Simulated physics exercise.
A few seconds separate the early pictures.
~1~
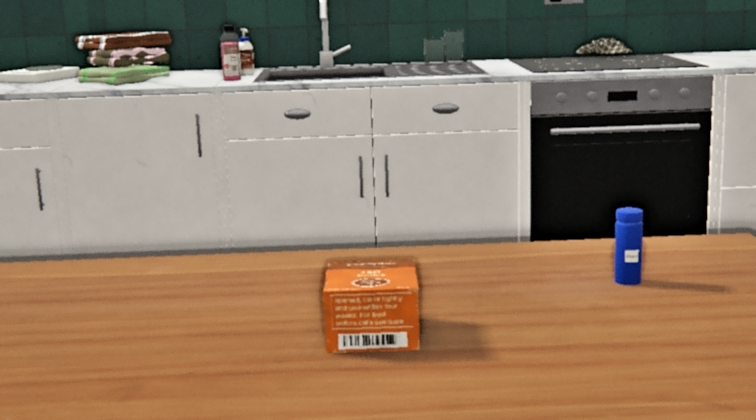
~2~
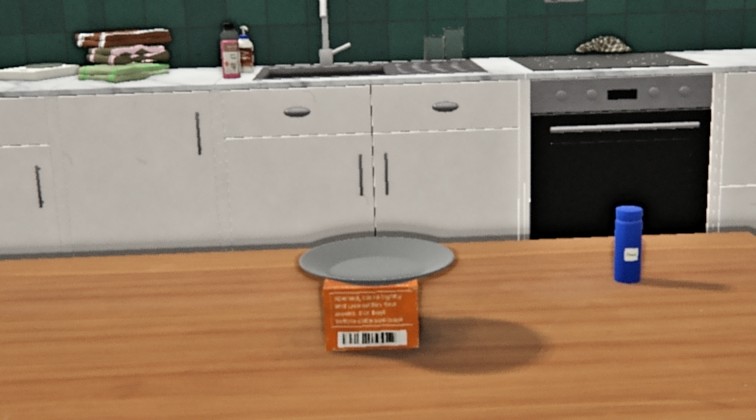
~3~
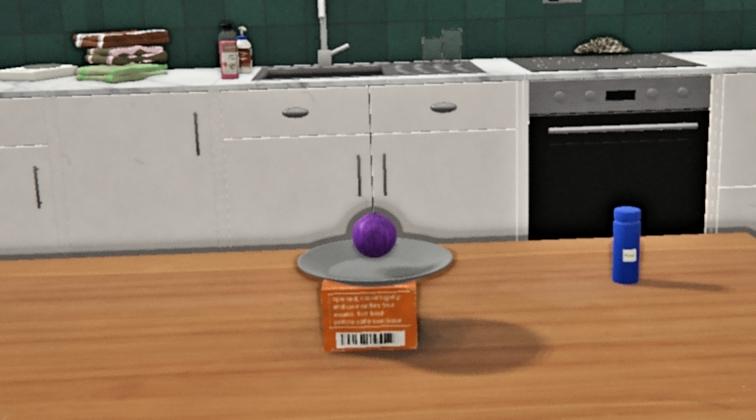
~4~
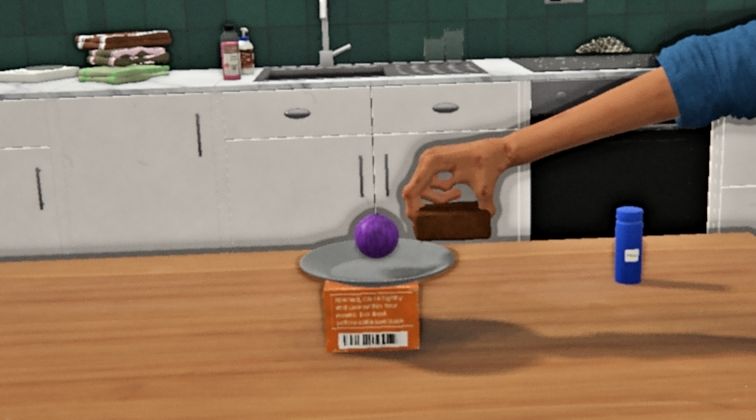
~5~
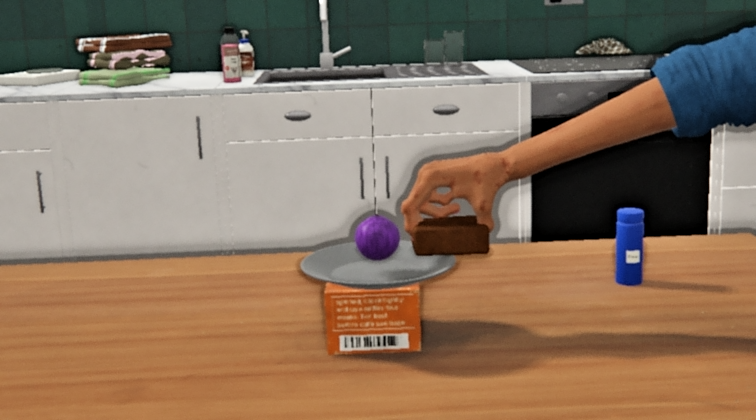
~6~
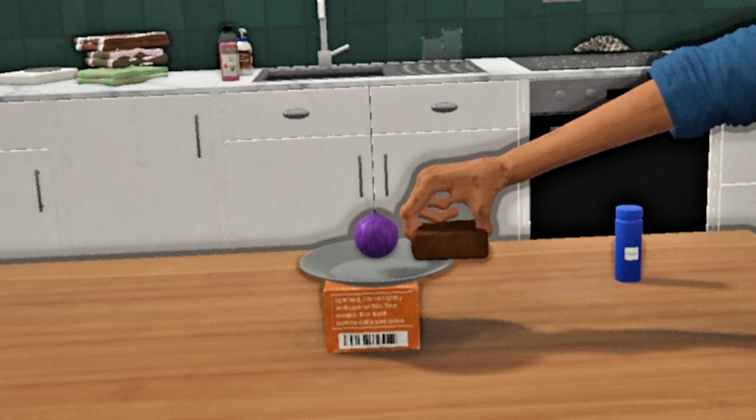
Grey plate and then purple onion appearing on an orange box, before a hand lowers a brown sponge onto the plate's right edge.
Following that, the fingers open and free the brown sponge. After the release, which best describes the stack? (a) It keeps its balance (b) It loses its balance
Option a: It keeps its balance.
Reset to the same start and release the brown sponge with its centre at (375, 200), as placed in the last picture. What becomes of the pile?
In the end the pile crashes down.
Then, 0.90 s on from there, no change.
Then, 2.00 s on from there, brown sponge resting near (449, 241).
In the end, all 5 unmoved. At the end, from the last picture's camera, brown sponge near (449, 241). The pile holds.
